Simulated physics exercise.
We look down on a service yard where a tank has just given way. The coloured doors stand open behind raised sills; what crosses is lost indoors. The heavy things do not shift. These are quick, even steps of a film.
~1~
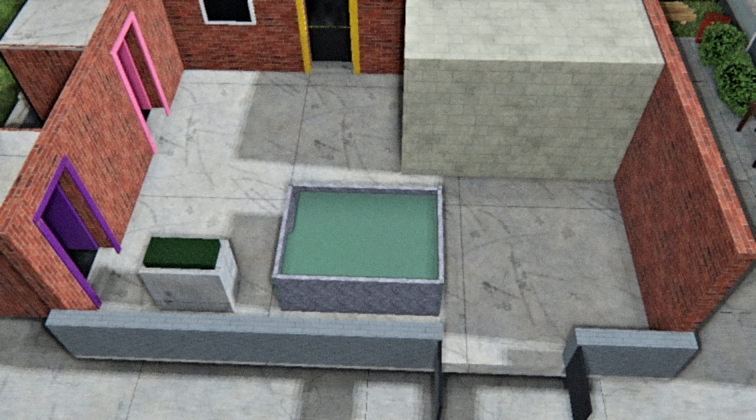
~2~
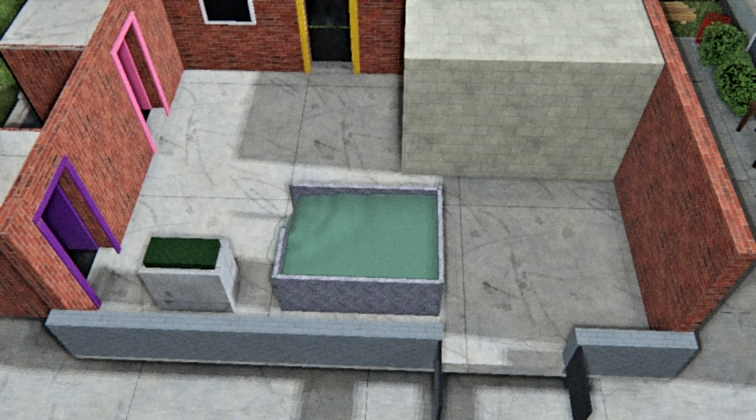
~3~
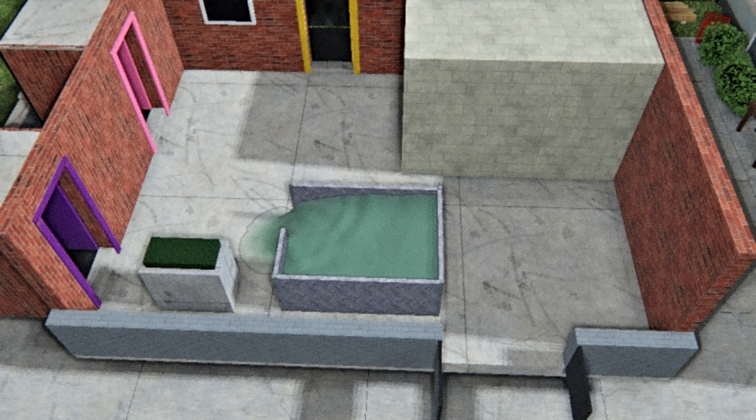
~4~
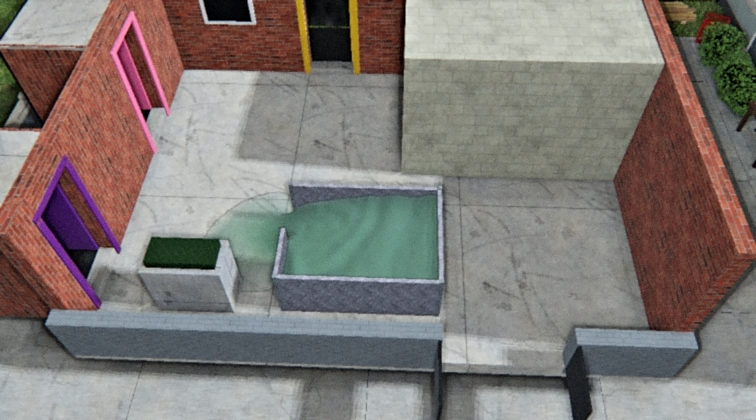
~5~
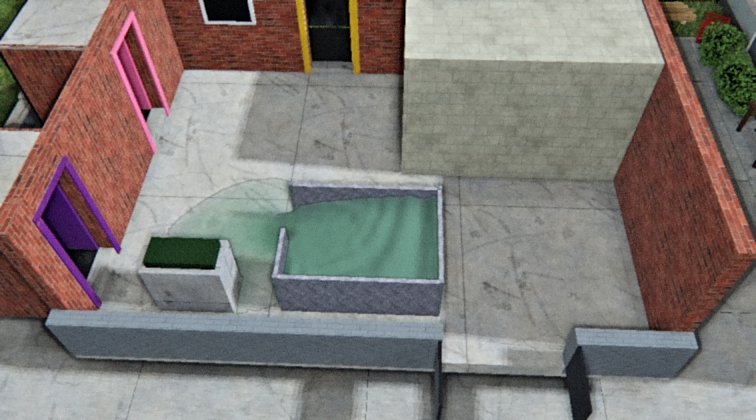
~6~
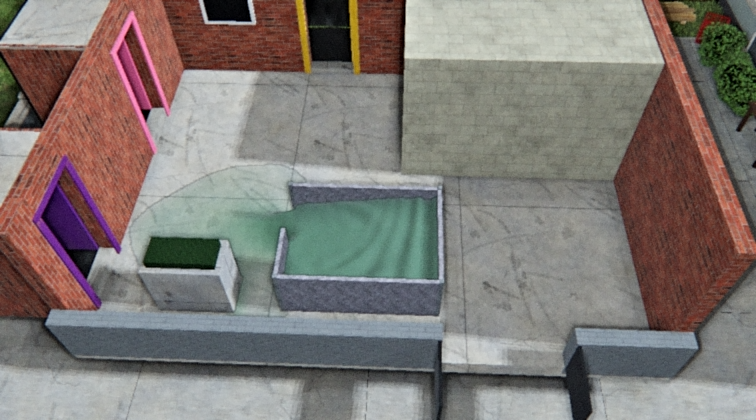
In a walled yard, green water pours from a tank's left side and spreads around a planter.
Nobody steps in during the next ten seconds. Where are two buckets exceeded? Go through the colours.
One by one: The purple door lets in a lot; the yellow door admits no more than that; the pink door admits no more than that.
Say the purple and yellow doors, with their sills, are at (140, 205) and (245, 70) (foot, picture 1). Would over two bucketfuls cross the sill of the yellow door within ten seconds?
In short: The yellow one takes more.
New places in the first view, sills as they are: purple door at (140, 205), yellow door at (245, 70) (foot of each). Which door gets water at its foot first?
The one in purple.
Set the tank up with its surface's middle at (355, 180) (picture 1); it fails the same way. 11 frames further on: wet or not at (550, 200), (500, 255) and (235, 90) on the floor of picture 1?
As listed: Dry, not flooded, flooded.
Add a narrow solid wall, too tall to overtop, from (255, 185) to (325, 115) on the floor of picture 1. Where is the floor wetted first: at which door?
I say the one in purple.
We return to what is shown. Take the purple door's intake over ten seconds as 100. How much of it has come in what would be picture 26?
I make it 85 per cent.
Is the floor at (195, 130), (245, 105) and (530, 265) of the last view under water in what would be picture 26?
In turn: Wet, flooded, clear.
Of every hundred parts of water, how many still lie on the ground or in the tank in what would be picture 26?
Some 94 per cent.
A moment on, water covers 30 % of the floor; the purple door under two buckets in, the yellow door not reached, the pink door wet at the sill, nothing in.
Next, water covers 35 % of the floor; the purple door far over two buckets in, the yellow door not reached, the pink door wet at the sill, nothing in.
Then, water covers 45 % of the floor; the purple door far over two buckets in, the yellow door wet at the sill, nothing in, the pink door wet at the sill, nothing in.
Later, water covers 70 % of the floor; the purple door far over two buckets in, the yellow door wet at the sill, nothing in, the pink door wet at the sill, nothing in.
In the end, water covers 95 % of the floor; the purple door far over two buckets in, the yellow door wet at the sill, nothing in, the pink door wet at the sill, nothing in.
